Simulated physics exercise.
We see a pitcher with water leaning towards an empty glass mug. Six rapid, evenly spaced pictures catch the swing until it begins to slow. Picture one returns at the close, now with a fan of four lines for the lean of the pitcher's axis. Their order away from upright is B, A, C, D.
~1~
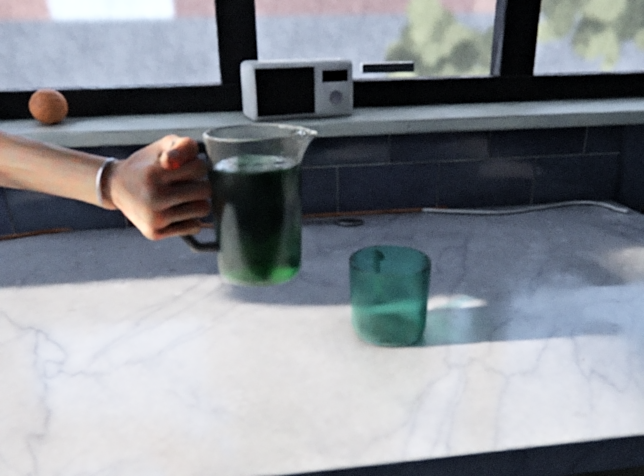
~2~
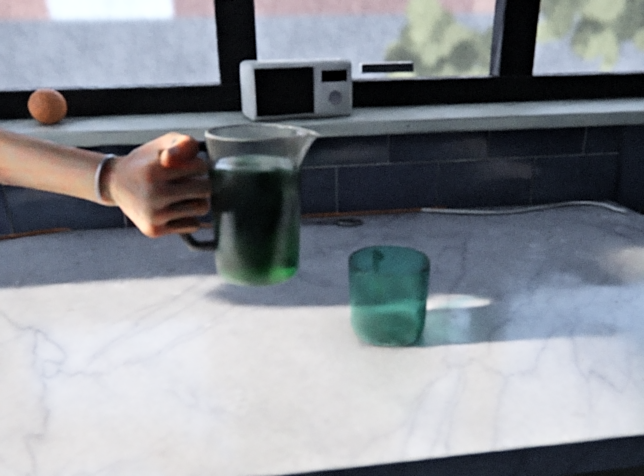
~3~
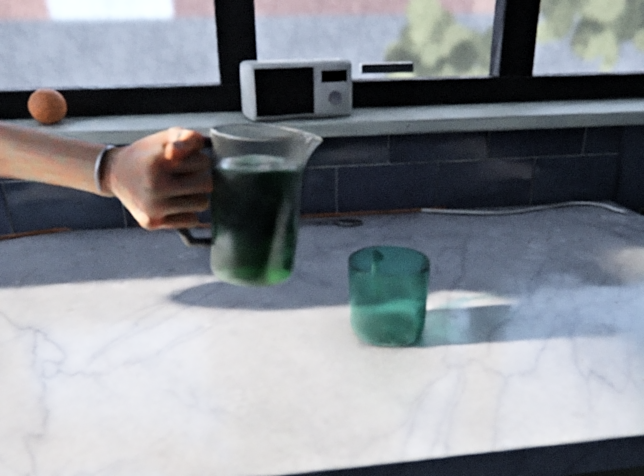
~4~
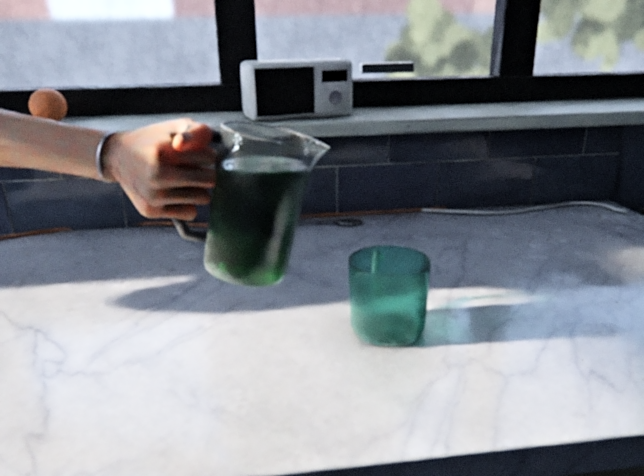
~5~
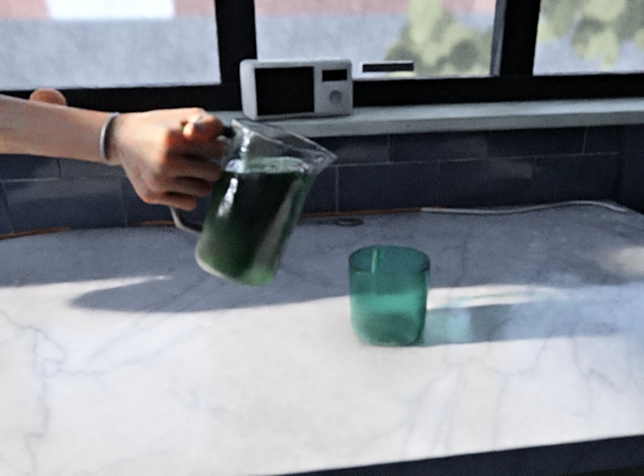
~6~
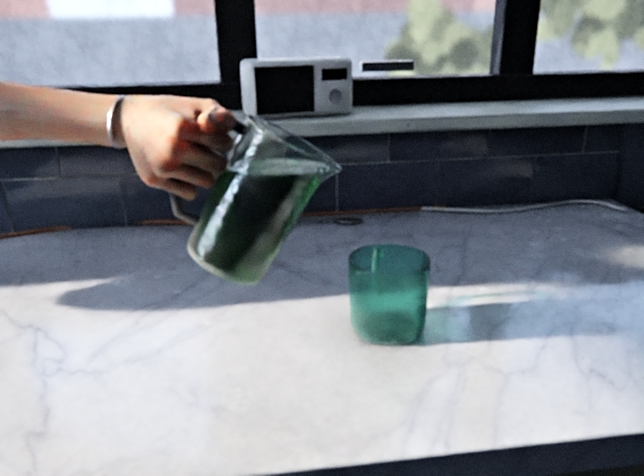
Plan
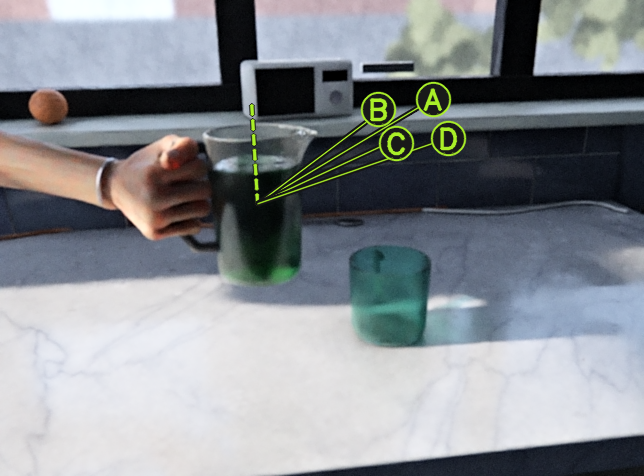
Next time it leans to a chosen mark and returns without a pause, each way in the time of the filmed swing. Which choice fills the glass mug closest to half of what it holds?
Choose C.
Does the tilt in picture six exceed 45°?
No, it does not.
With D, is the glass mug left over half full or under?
Over.
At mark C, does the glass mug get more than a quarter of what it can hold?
Yes, it does.
In lime, A at (418, 107); B at (366, 122); C at (379, 146); D at (432, 143).
With A, the glass mug ends with about 37 % of what it can hold.
With B, the glass mug ends with about 26 % of what it can hold.
With C, the glass mug ends with about 50 % of what it can hold.
With D, the glass mug ends with about 67 % of what it can hold.
